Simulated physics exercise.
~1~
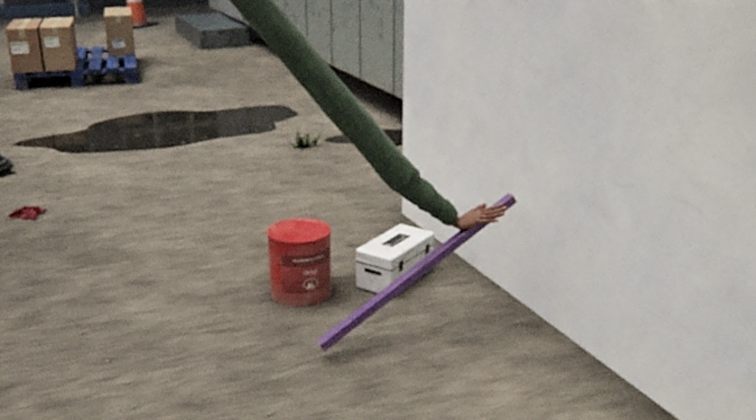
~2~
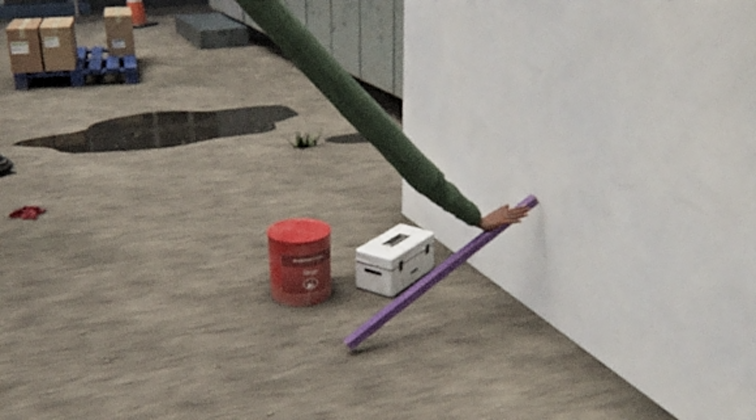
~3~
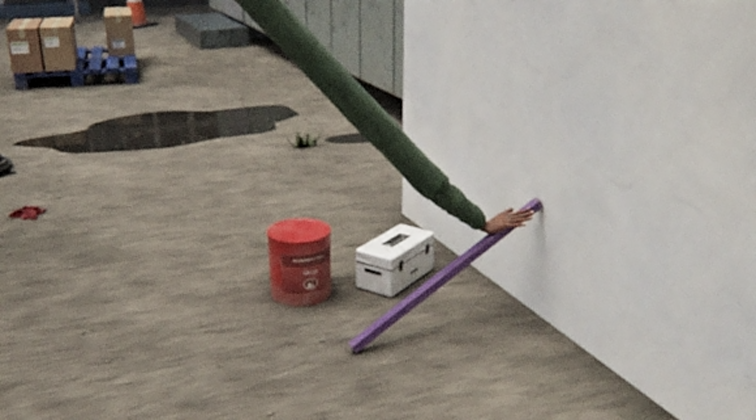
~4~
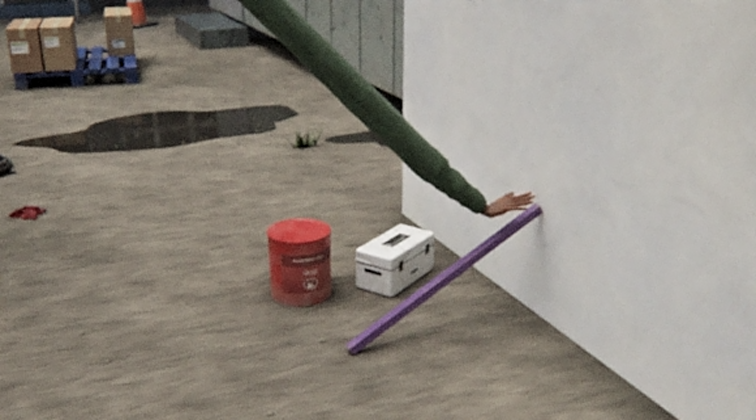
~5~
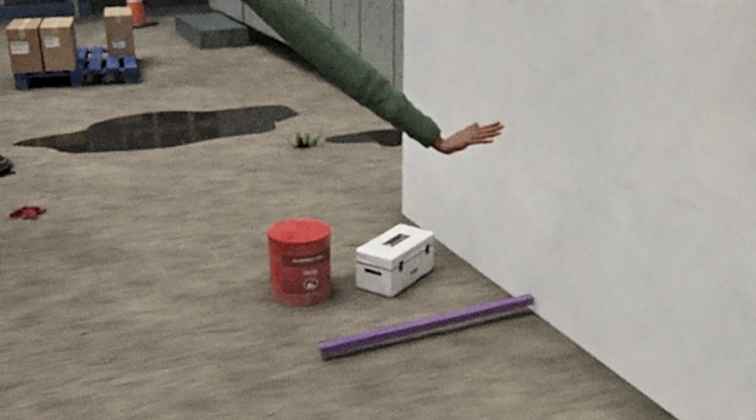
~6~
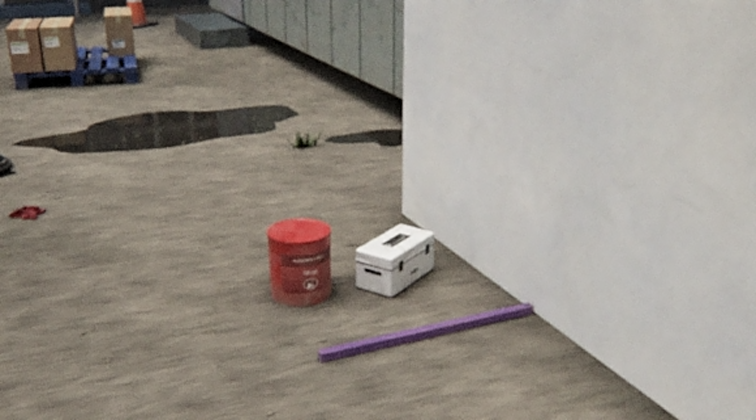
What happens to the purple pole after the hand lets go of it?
It does not stay propped up. Its upper end slides down the wall and the pole ends up lying on the ground.
